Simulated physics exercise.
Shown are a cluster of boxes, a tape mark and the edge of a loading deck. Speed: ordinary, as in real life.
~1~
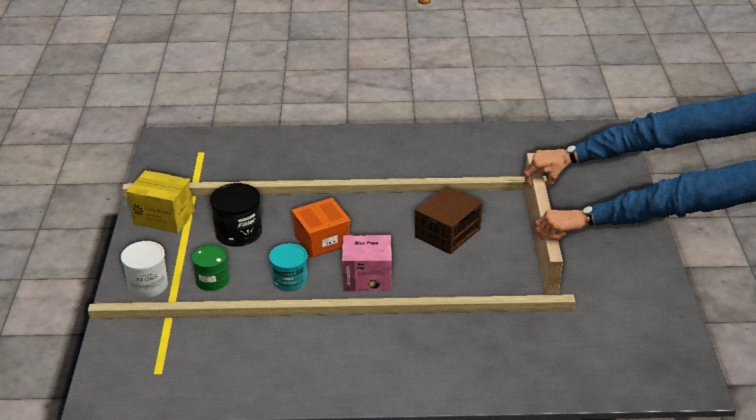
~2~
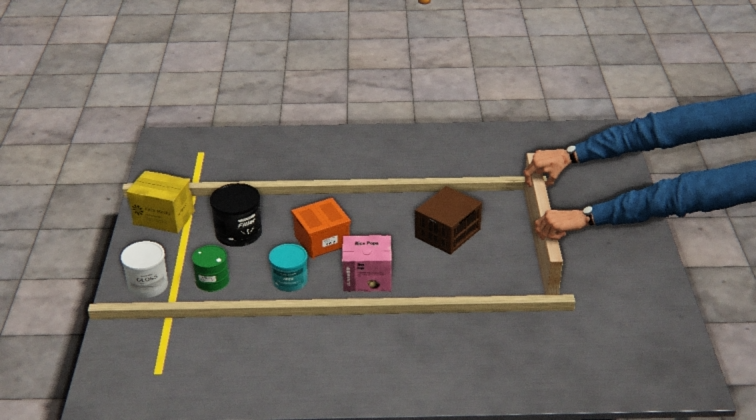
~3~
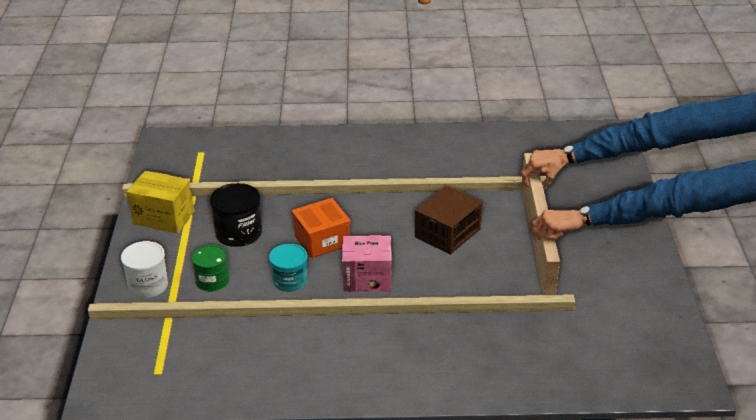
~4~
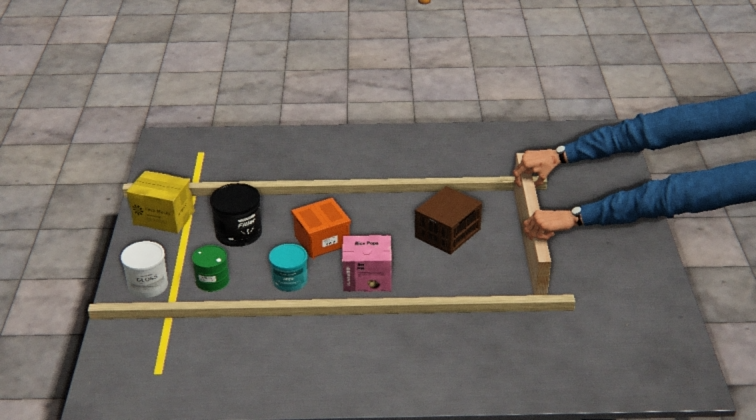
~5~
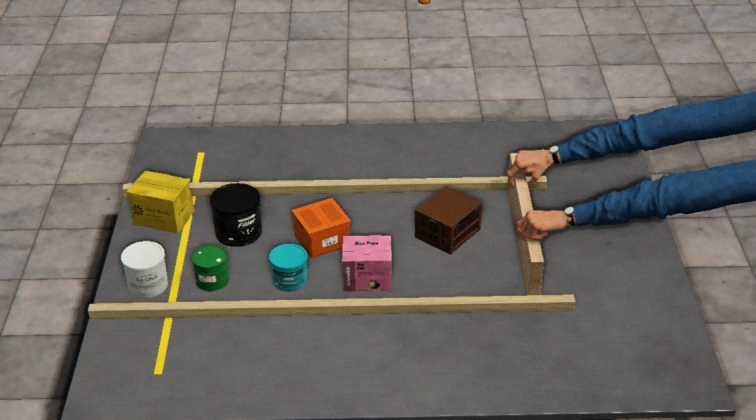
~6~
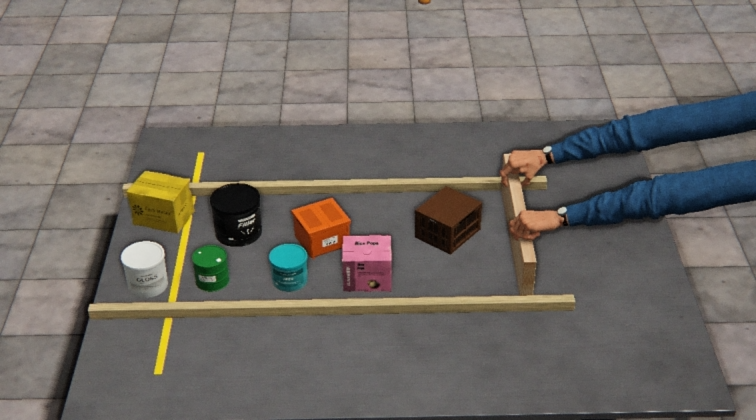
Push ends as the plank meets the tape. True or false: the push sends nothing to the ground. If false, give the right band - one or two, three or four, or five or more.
False, three or four.
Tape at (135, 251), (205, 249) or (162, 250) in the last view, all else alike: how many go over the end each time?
It would be 6, then 2, then 6.
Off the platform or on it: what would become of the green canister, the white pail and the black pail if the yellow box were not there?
Result - green canister: It comes off; white pail: It stays aboard; black pail: It comes off.
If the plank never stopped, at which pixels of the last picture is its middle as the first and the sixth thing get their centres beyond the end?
The middle is at about (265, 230), later at about (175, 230).
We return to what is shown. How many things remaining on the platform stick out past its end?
So the number is 3.
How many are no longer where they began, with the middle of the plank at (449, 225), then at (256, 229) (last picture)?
It comes to 1 for the first spot, 8 for the other.
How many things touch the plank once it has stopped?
Counting them up gives 2.
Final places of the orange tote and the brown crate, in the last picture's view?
Middles: Around (116, 225) and around (159, 234).
Soon after, none off yet; white pail at rest near (145, 270); yellow box at rest near (161, 202); green canister at rest near (211, 268).
In the end, the number that fall off is three or four; gone, black pail, green canister and yellow box.
